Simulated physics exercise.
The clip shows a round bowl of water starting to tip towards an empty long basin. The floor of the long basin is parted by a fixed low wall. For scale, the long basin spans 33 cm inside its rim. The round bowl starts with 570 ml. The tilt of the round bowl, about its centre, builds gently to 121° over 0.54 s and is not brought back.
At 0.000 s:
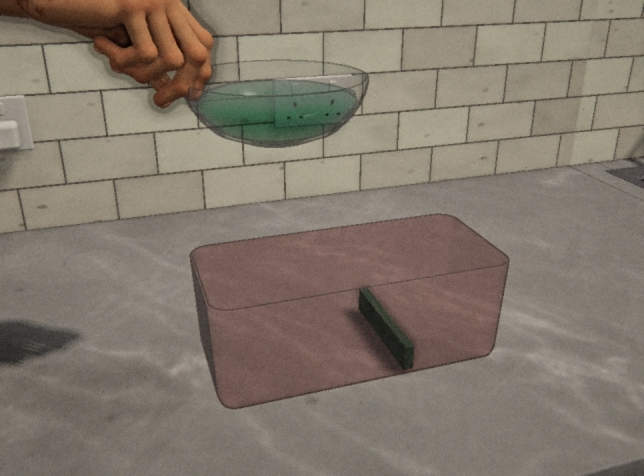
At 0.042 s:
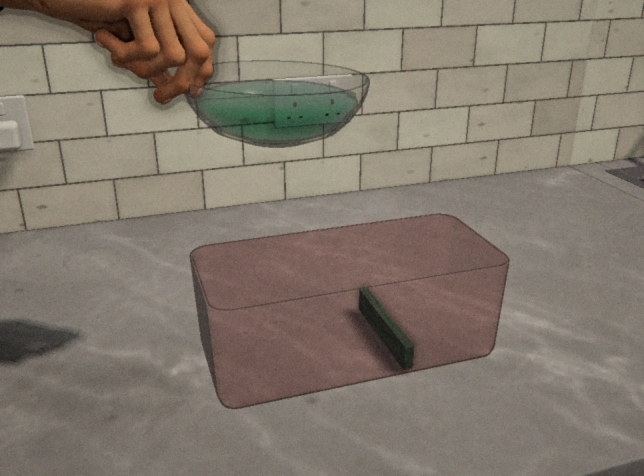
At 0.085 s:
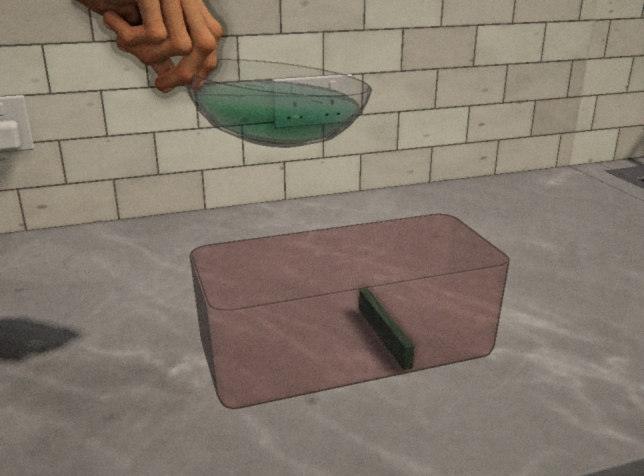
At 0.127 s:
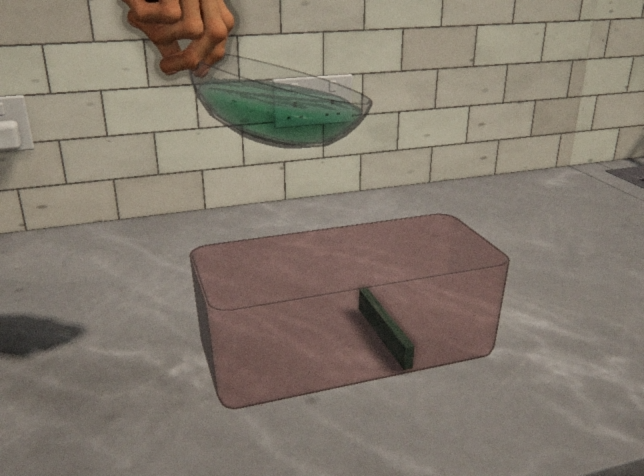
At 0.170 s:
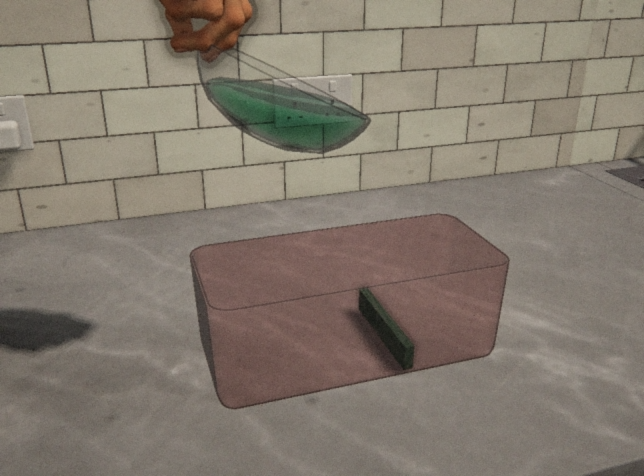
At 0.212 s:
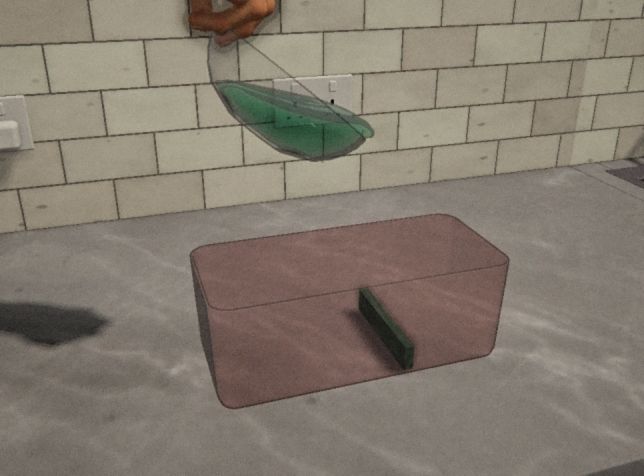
At first, a hand holds a clear round bowl of green liquid nearly level above an empty, reddish see-through basin with a low dark divider. The hand then rises and moves right, tilting the bowl steadily steeper, its right rim dipping until the liquid reaches that edge.
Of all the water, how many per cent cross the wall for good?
The far part has some 43 per cent.
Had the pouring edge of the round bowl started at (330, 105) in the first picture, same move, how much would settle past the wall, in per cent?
Then about 25 per cent.
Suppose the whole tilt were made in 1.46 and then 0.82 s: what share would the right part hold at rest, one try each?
In turn about 65 and 50 per cent.
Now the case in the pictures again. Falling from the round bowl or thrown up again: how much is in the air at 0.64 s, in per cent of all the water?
Some 24 per cent.
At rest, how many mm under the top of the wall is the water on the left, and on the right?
Some 22 mm on the left and 14 mm on the right.
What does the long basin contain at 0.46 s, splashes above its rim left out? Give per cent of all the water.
Near 86 in a hundred.
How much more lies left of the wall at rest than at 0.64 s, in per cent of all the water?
Near 14 in a hundred.
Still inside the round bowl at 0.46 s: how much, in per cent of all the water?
Near 0 in a hundred.
Then, 0.46 s in, the tilt is 115° and 0 per cent is still to pour, 32 is left of the wall and 53 right of it.
Then, 0.64 s in, the tilt is 121° and 0 per cent is still to pour, 36 is left of the wall and 39 right of it.
Then, 0.83 s in, the tilt is 121° and 1 per cent is still to pour, 43 is left of the wall and 44 right of it.
Then, 1.04 s in, the tilt is 121° and 0 per cent is still to pour, 50 is left of the wall and 43 right of it.
Finally, 50 per cent lies left of the wall, 43 right of it and 7 outside.
